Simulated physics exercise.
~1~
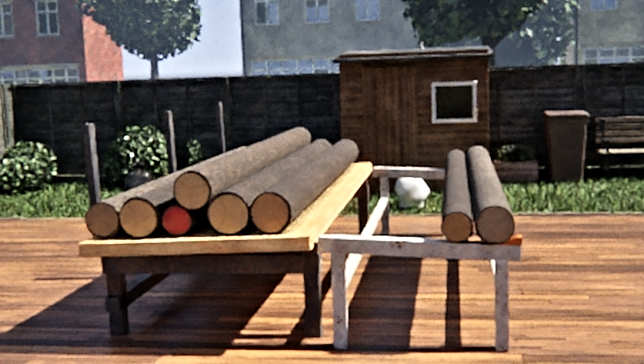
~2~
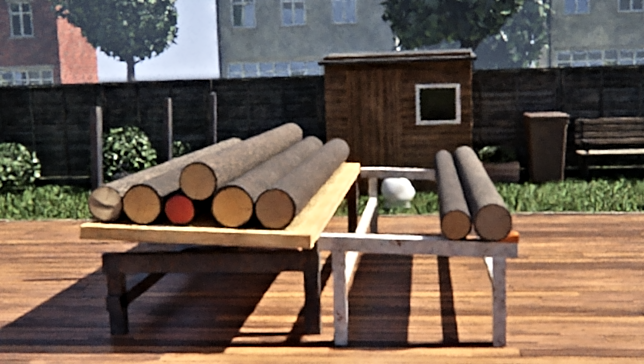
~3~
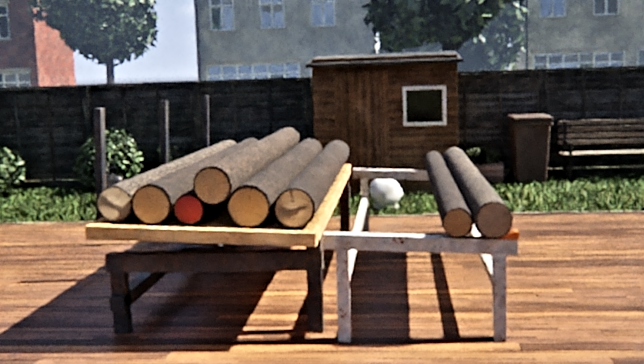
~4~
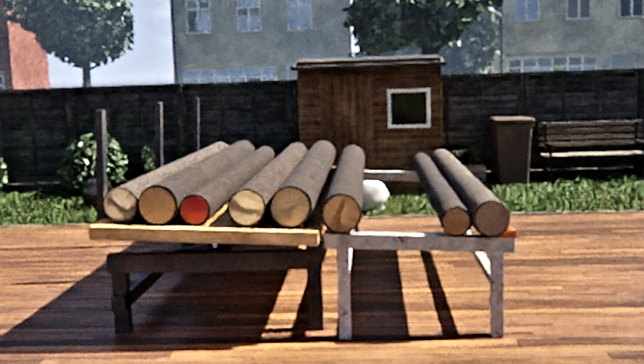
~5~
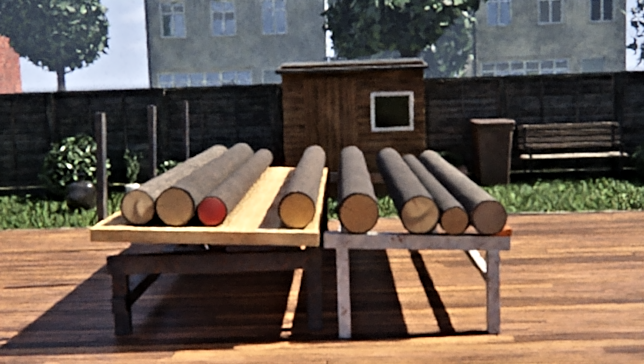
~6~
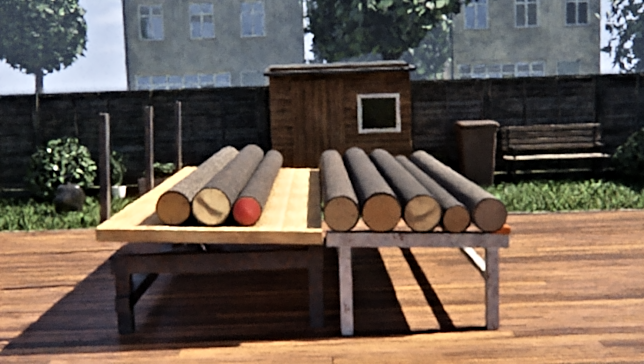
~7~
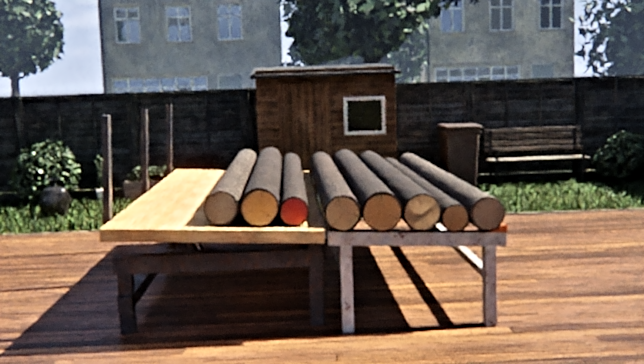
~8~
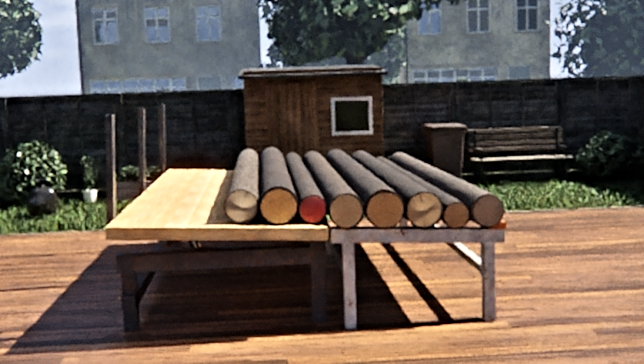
A wooden deck stacked with logs tipped toward a lower rack already holding two, and the pile spread out and rolled right. Three more logs crossed onto the rack, while the red-ended one stopped on the deck, just short of it.
